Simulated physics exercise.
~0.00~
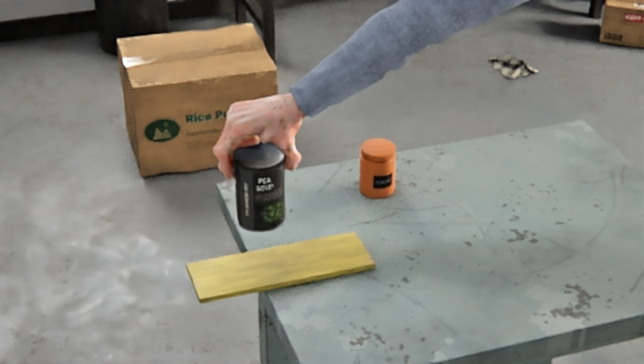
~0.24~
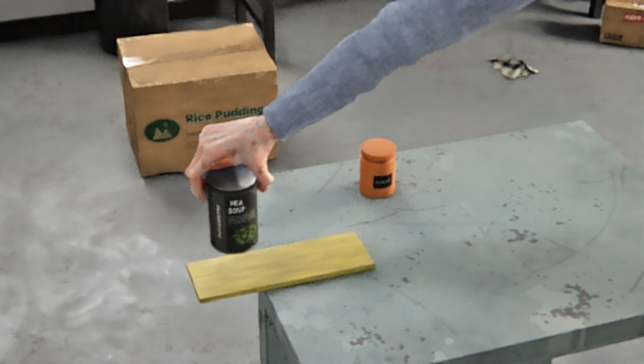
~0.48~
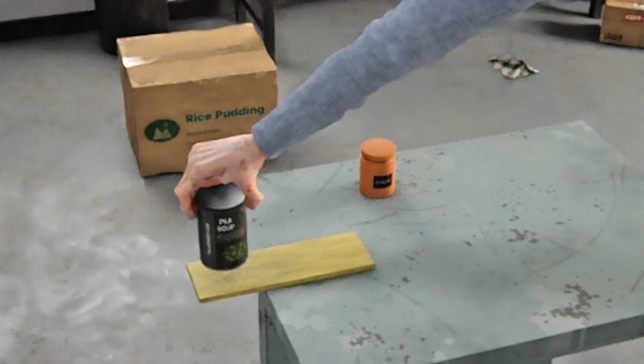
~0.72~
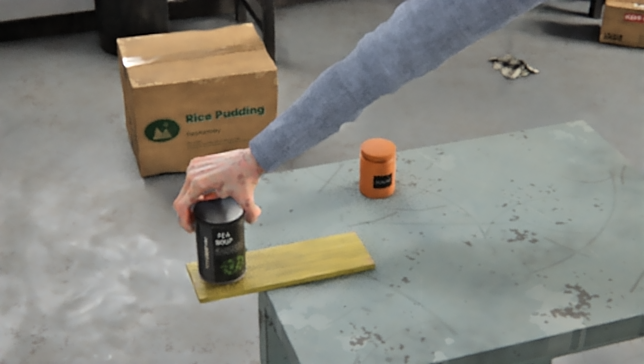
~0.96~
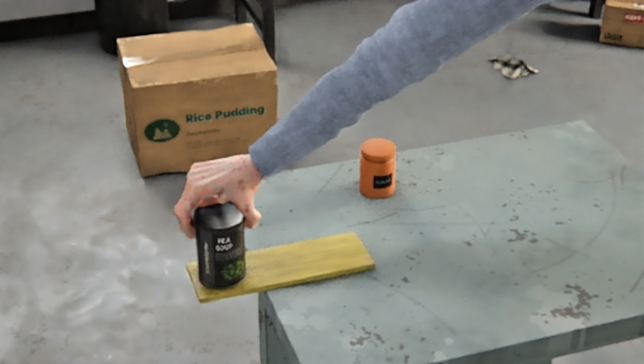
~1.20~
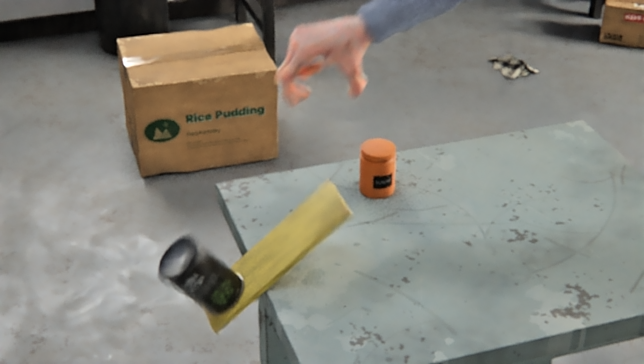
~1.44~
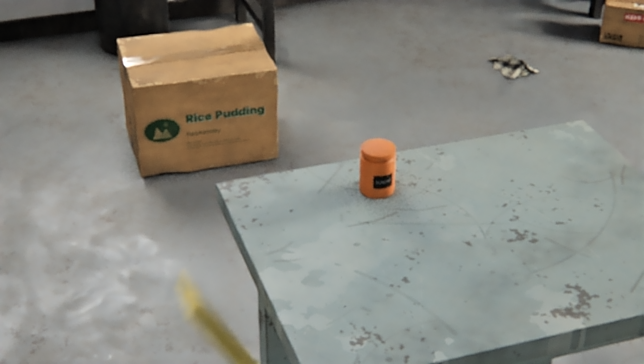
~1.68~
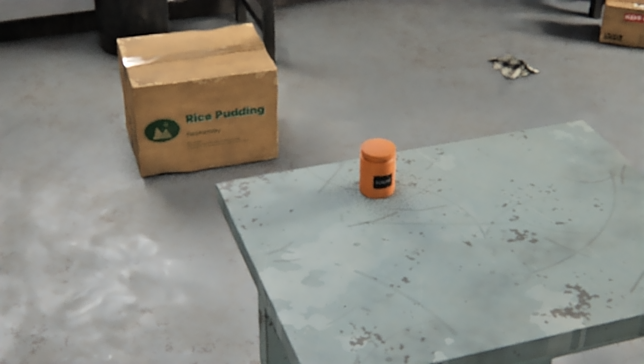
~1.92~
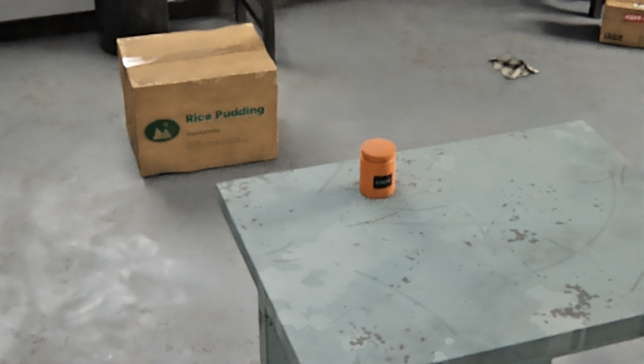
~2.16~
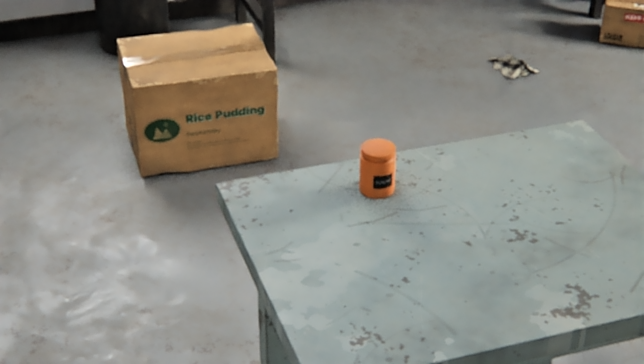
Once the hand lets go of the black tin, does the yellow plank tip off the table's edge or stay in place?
The yellow plank tips off the edge of the table, and the black tin goes down with it.
